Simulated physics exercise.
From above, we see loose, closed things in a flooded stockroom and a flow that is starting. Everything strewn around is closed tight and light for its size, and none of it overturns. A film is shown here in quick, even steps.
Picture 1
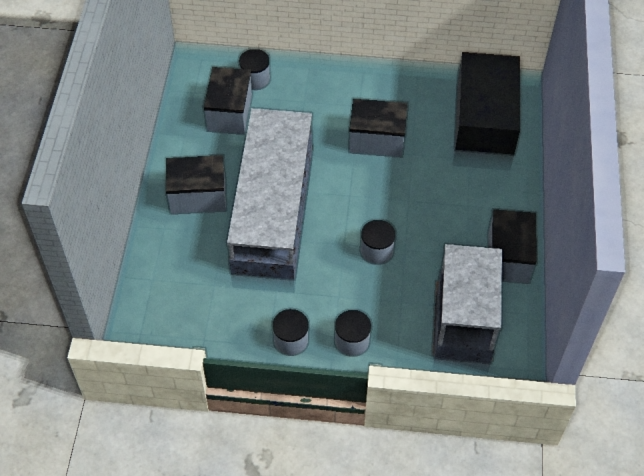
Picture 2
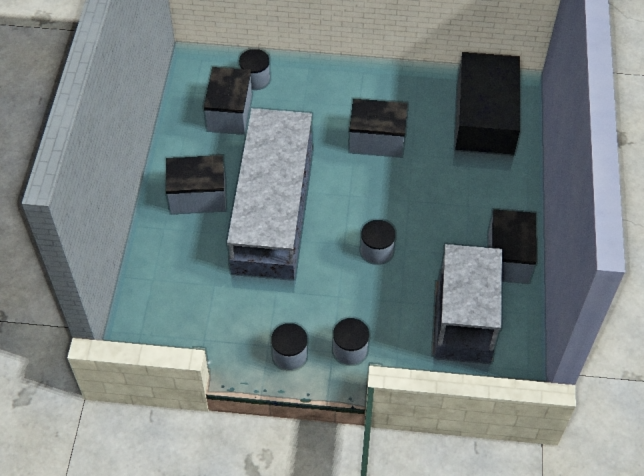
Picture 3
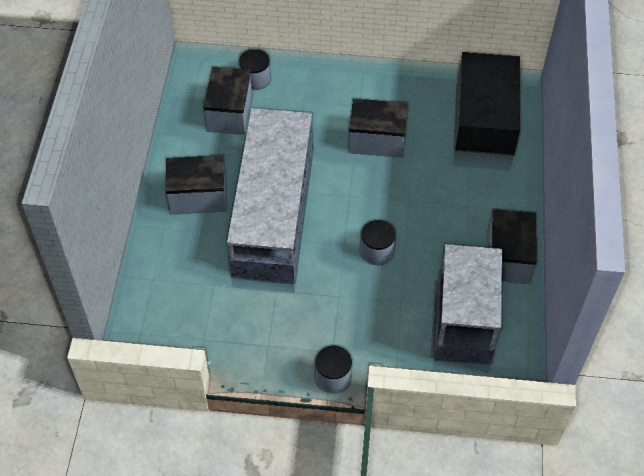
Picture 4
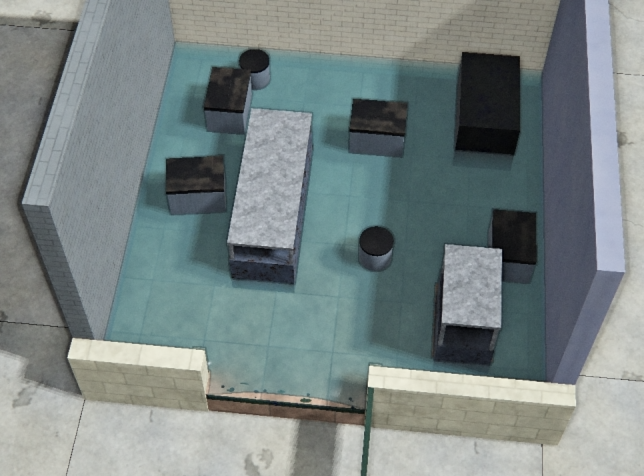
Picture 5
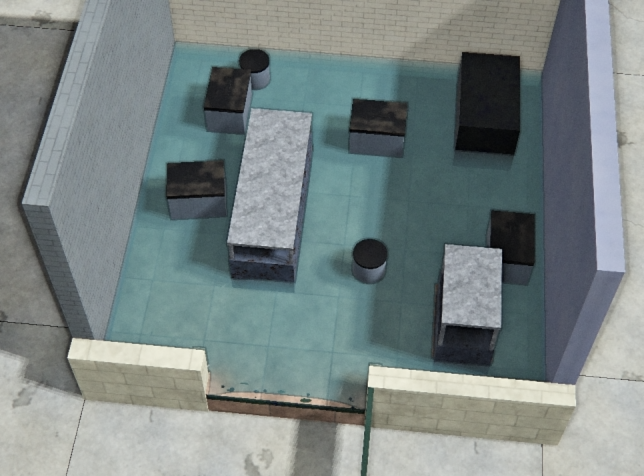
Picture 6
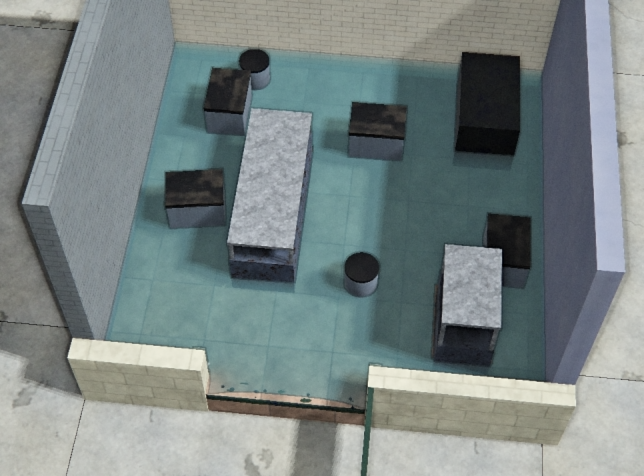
Two dark-topped round containers drift out through the front gap, then a third slides toward it.
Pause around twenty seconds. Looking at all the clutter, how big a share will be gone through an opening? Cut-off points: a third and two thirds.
At least two thirds.
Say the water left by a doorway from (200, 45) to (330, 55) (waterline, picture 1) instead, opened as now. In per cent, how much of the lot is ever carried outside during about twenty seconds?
About 60 %.
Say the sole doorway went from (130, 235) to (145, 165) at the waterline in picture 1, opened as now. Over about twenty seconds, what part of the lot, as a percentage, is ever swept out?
Roughly 90 per cent.
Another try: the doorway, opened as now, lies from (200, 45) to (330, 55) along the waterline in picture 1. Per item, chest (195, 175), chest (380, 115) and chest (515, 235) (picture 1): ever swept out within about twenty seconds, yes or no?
One by one, that's lost, lost, not lost.
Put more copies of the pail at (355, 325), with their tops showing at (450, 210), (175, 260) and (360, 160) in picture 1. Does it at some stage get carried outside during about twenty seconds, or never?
For the three copies in the stated order: Escaped, escaped, escaped.
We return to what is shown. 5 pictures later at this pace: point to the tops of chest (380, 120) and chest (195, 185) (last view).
I'd say around (377, 163) for the first and around (184, 254) for the second.
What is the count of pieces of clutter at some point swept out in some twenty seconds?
That makes 7.
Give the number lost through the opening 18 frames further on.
4.
A moment on, 3 of 8 are out; 5 afloat.
Next, 4 of 8 are out; 4 afloat.
Later, 6 of 8 are out; 2 afloat.
In the end, 7 of 8 are out; 1 afloat.
